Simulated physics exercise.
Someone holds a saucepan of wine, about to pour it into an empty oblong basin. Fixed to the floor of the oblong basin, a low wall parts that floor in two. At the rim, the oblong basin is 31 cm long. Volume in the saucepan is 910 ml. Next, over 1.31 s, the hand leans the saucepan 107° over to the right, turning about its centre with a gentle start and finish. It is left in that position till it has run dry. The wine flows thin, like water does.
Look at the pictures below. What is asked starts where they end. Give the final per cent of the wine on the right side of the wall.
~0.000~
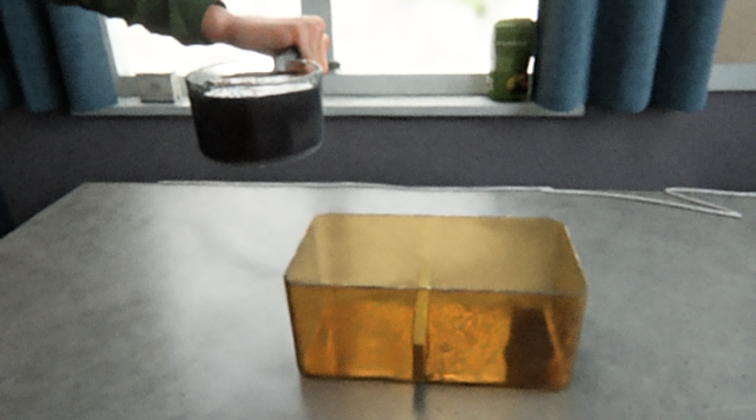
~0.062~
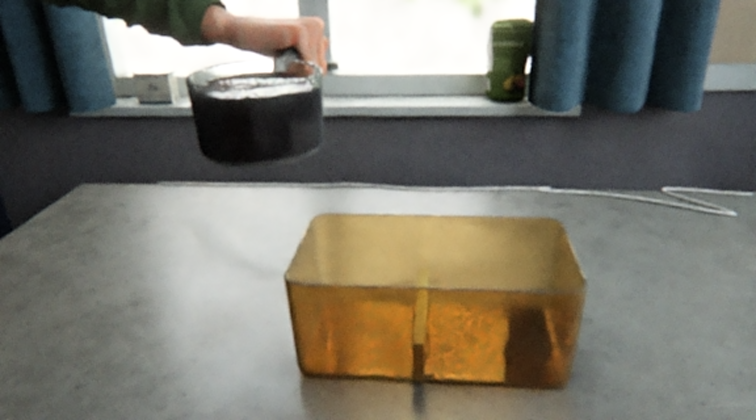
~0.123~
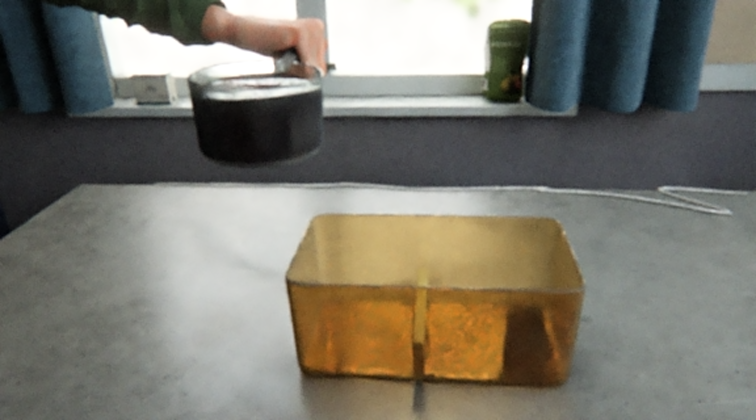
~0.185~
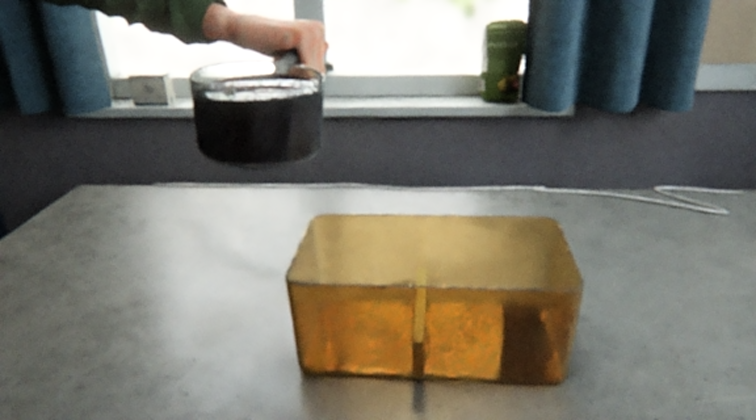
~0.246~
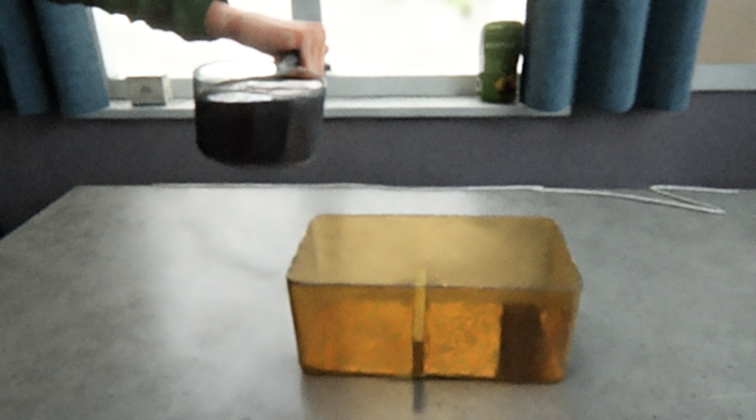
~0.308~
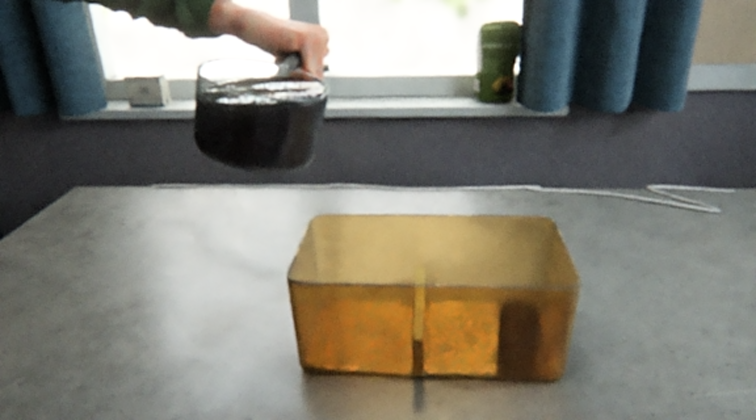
The right side ends with about 26 per cent.
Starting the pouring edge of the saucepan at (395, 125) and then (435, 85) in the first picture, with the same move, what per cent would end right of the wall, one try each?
Try 1: Approx. 80 %; try 2: Approx. 95 %.
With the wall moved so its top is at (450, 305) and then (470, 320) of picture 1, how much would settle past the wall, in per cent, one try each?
One try each: Around 5 percent and then around 20 percent.
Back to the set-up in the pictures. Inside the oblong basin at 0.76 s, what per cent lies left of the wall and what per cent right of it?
Lab note: Left near 12, right near 2.
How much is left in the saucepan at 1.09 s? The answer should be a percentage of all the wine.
12 per cent or thereabouts.
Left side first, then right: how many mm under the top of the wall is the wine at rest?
Measured: Left around 20 mm, right around 42 mm.
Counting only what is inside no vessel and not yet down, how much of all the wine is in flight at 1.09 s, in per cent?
About 12 percent.
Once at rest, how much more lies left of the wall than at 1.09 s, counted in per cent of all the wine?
Roughly 20 percent.
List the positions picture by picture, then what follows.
In the first frame, tilt 0°; pouring edge (319, 73); surface from (198, 84) to (318, 83); the oblong basin's rim runs from (299, 246) to (575, 253); the wall's top is at (422, 303).
In the second frame, tilt 1°; pouring edge (319, 75); surface from (198, 85) to (319, 84).
In the third frame, tilt 2°; pouring edge (321, 78); surface from (200, 85) to (320, 86).
In the fourth frame, tilt 5°; pouring edge (322, 82); surface from (201, 86) to (320, 87).
In the fifth frame, tilt 9°; pouring edge (325, 88); surface from (203, 88) to (323, 88).
In the sixth frame, tilt 14°; pouring edge (327, 95); surface from (205, 89) to (326, 90).
By 0.76 s the tilt is 67° and 57 per cent is still to pour, 12 is left of the wall and 2 right of it.
By 1.09 s the tilt is 100° and 11 per cent is still to pour, 53 is left of the wall and 24 right of it.
By 1.43 s the tilt is 107° and 0 per cent is still to pour, 72 is left of the wall and 26 right of it.
By 1.81 s the tilt is 107° and 0 per cent is still to pour, 73 is left of the wall and 26 right of it.
At rest 73 per cent lies left of the wall, 26 right of it and 1 outside.
